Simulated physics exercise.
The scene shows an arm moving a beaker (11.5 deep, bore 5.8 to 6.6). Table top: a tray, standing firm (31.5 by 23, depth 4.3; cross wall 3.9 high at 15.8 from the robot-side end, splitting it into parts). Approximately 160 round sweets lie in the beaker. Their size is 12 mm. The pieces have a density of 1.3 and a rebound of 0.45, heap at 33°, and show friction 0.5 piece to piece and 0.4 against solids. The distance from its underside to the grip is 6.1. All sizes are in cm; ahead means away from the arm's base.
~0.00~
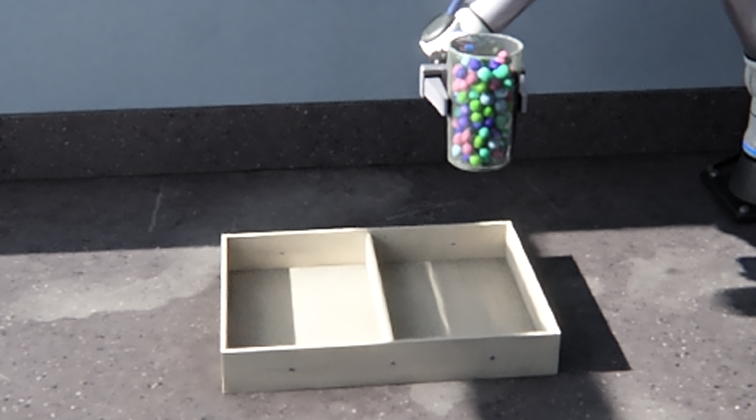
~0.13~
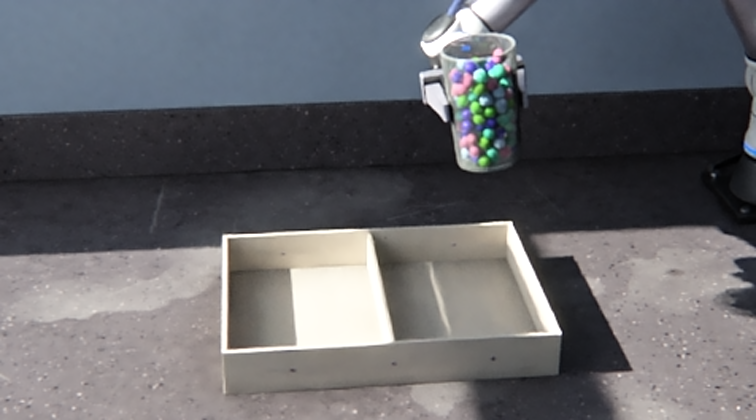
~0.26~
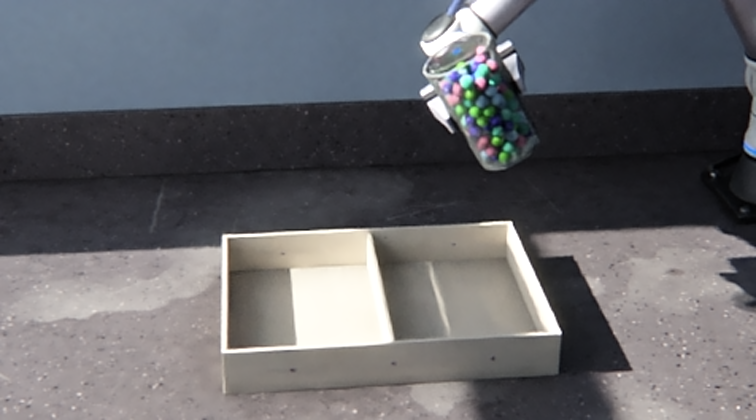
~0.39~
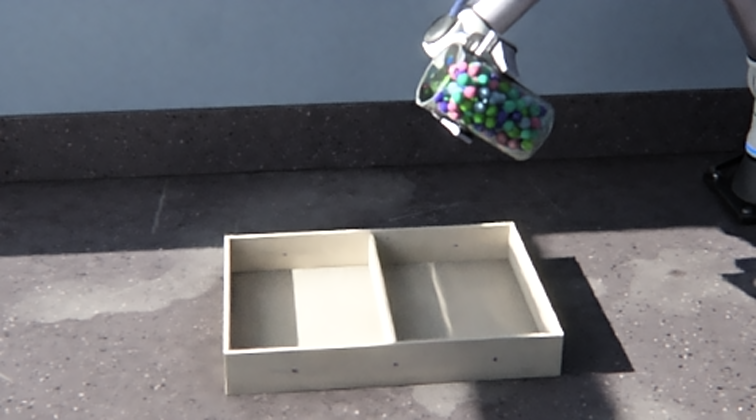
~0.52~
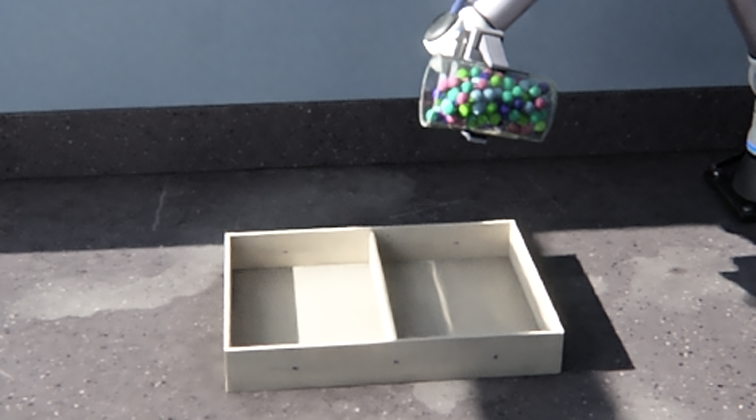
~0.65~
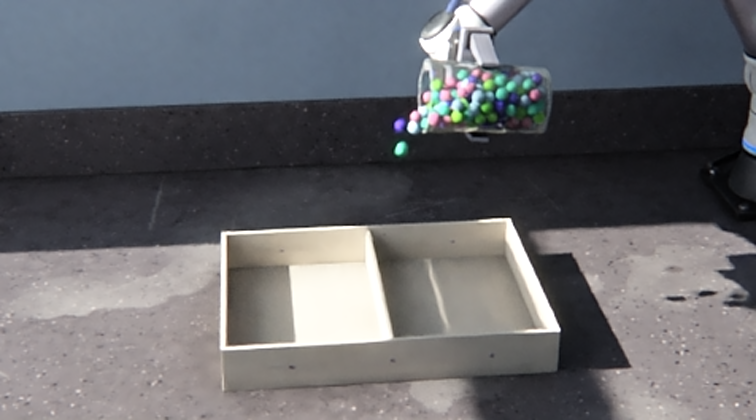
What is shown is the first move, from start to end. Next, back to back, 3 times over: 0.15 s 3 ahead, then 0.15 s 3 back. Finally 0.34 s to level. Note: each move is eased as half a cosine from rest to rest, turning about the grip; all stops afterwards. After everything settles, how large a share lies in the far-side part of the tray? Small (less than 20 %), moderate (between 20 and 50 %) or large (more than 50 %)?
Moderate.
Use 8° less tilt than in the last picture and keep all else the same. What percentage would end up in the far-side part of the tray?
Roughly 15 percent then.
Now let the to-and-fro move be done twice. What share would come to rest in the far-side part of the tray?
It would then be around 30 per cent.
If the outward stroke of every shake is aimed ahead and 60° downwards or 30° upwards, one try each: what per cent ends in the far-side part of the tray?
It comes to around 10 per cent on the first try and around 35 per cent on the second.
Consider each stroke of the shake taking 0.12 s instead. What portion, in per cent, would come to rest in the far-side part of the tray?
I'd expect some 40 per cent.
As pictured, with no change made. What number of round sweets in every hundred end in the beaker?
My estimate would be some 55 percent.
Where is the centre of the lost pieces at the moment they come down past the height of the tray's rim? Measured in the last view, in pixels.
(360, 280).
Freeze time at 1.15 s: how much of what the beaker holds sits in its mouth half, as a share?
Mouth half: Close to 55 per cent.
After 1.15 s, tilted 85° forward, highest piece 26 above the table; 125 in the beaker, 25 in the far-side part, 9 in the robot-side part, 4 in flight or on a rim.
After 1.64 s, tilted 71° forward, highest piece 25 above the table; 90 in the beaker, 55 in the far-side part, 18 in the robot-side part.
After 2.09 s, level, highest piece 25 above the table; 88 in the beaker, 57 in the far-side part, 18 in the robot-side part.
After 3.14 s, level, highest piece 25 above the table; 88 in the beaker, 57 in the far-side part, 18 in the robot-side part.
In the end, 88 in the beaker, 57 in the far-side part, 18 in the robot-side part. That is 35 % in the far-side part of the tray.
